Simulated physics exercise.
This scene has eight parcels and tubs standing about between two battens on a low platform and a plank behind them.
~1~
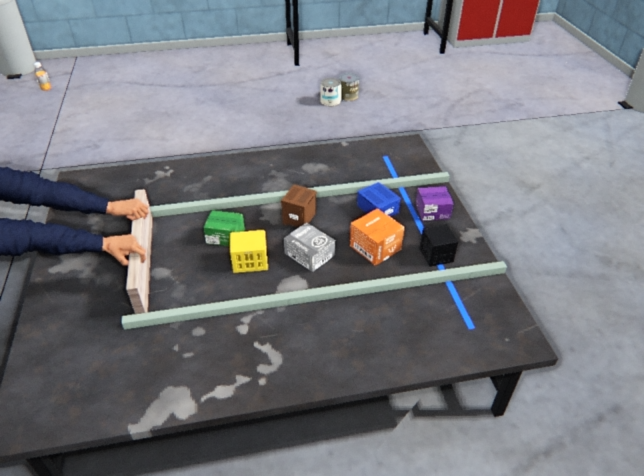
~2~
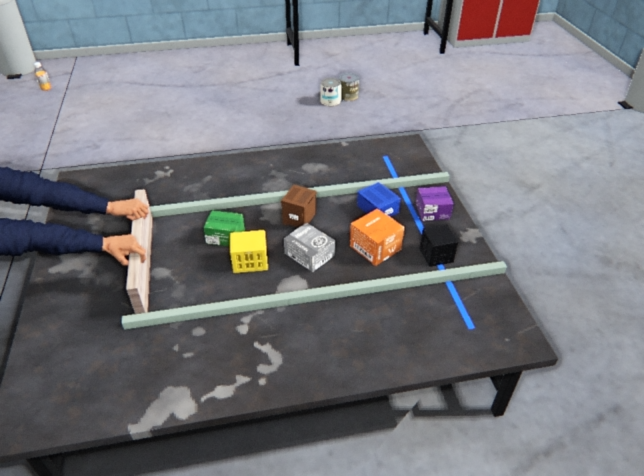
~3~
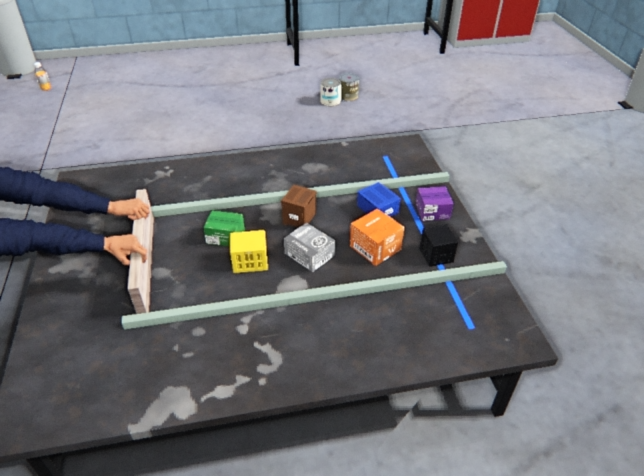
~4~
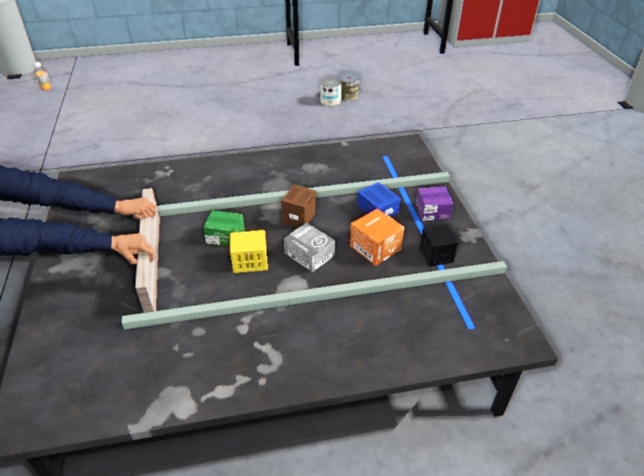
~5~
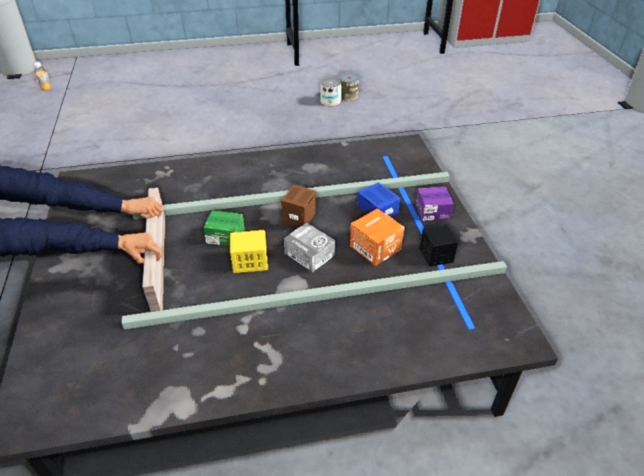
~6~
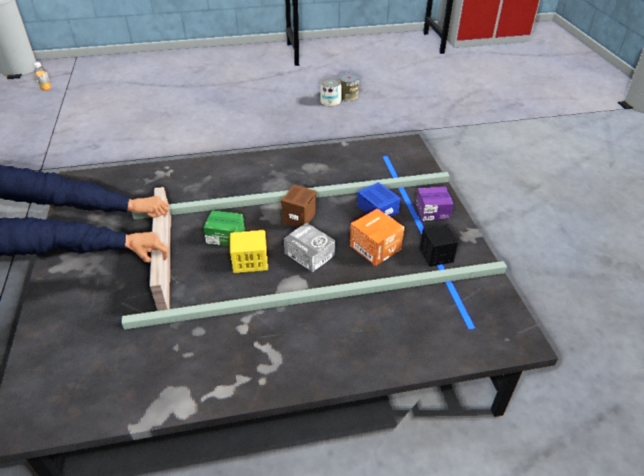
A wooden plank, held upright by two hands in dark sleeves, stays nearly still and then slides slightly right between two pale green battens, while the eight colourful boxes standing on the dark platform remain in place.
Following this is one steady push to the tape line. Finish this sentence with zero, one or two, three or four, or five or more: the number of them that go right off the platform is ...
The number of them that go right off the platform is three or four.
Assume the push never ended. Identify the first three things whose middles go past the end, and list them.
It goes the black crate, after that the orange box, and finally the purple parcel.
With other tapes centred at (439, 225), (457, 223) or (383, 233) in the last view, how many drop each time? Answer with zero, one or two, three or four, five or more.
In the order of the places given: Five or more; five or over; either one or two.
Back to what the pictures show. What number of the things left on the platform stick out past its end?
As for overhanging, the count is 2.
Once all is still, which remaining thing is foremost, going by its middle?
Nearest at the end: The blue tote.
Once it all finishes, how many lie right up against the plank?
Number in contact with it: 3.
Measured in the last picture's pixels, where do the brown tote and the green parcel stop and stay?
The brown tote stops around (421, 183); the green parcel around (429, 203).
Early on, none off yet; purple parcel at rest near (434, 204); black crate at rest near (438, 245); blue tote at rest near (378, 202).
Finally, the number that fall off is three or four; lost, orange box, black crate and purple parcel.
